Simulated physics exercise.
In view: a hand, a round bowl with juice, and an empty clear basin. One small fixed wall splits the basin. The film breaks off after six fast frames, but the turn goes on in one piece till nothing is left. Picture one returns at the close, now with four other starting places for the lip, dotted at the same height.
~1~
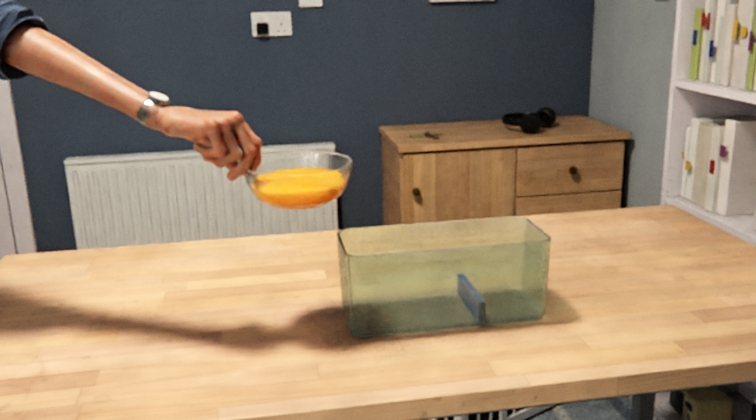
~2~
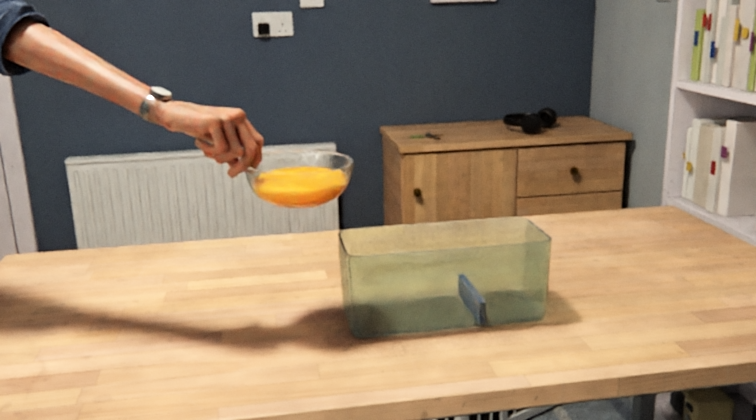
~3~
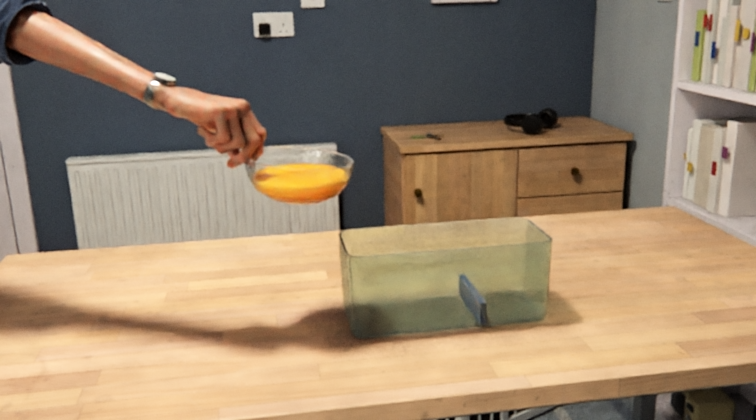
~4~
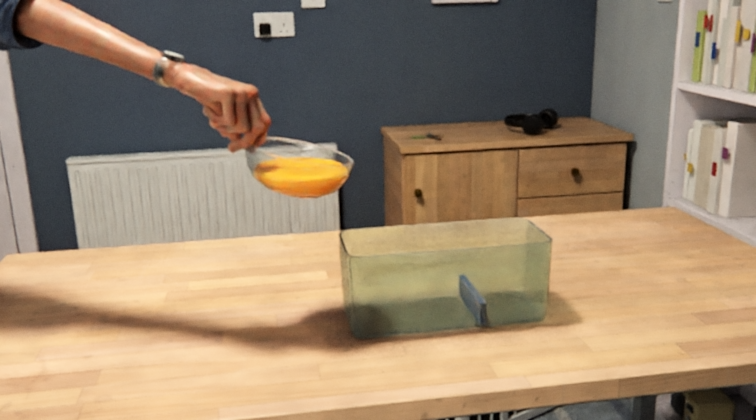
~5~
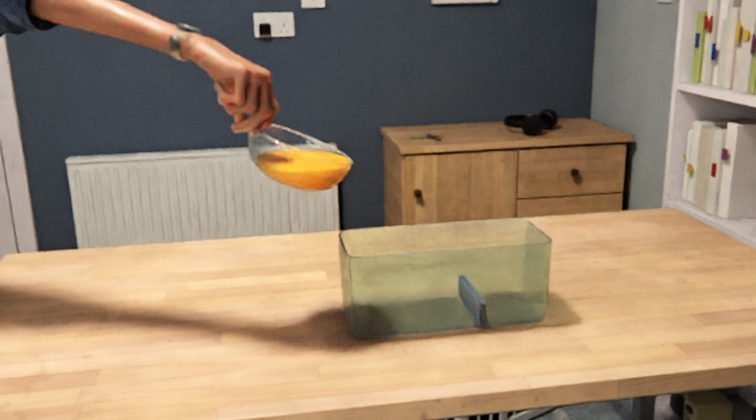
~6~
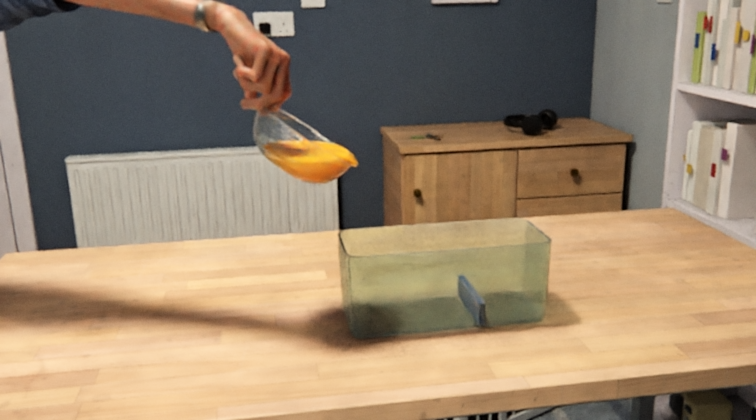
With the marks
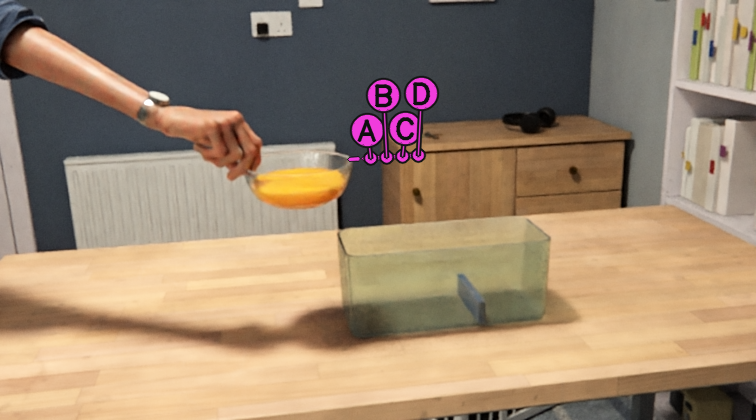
A hand holds a bowl of orange juice, then tilts it toward the right.
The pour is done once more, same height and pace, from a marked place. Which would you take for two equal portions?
I would pick place C.
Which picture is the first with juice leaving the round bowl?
In picture 6.
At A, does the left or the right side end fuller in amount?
More ends on the left.
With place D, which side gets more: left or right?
More ends on the right.
In magenta, A at (370, 158); B at (386, 157); C at (402, 156); D at (418, 155).
Choosing A, about 88 % ends left of the wall and 10 % right of it.
Choosing B, about 87 % ends left of the wall and 12 % right of it.
Choosing C, about 51 % ends left of the wall and 48 % right of it.
Choosing D, about 20 % ends left of the wall and 79 % right of it.
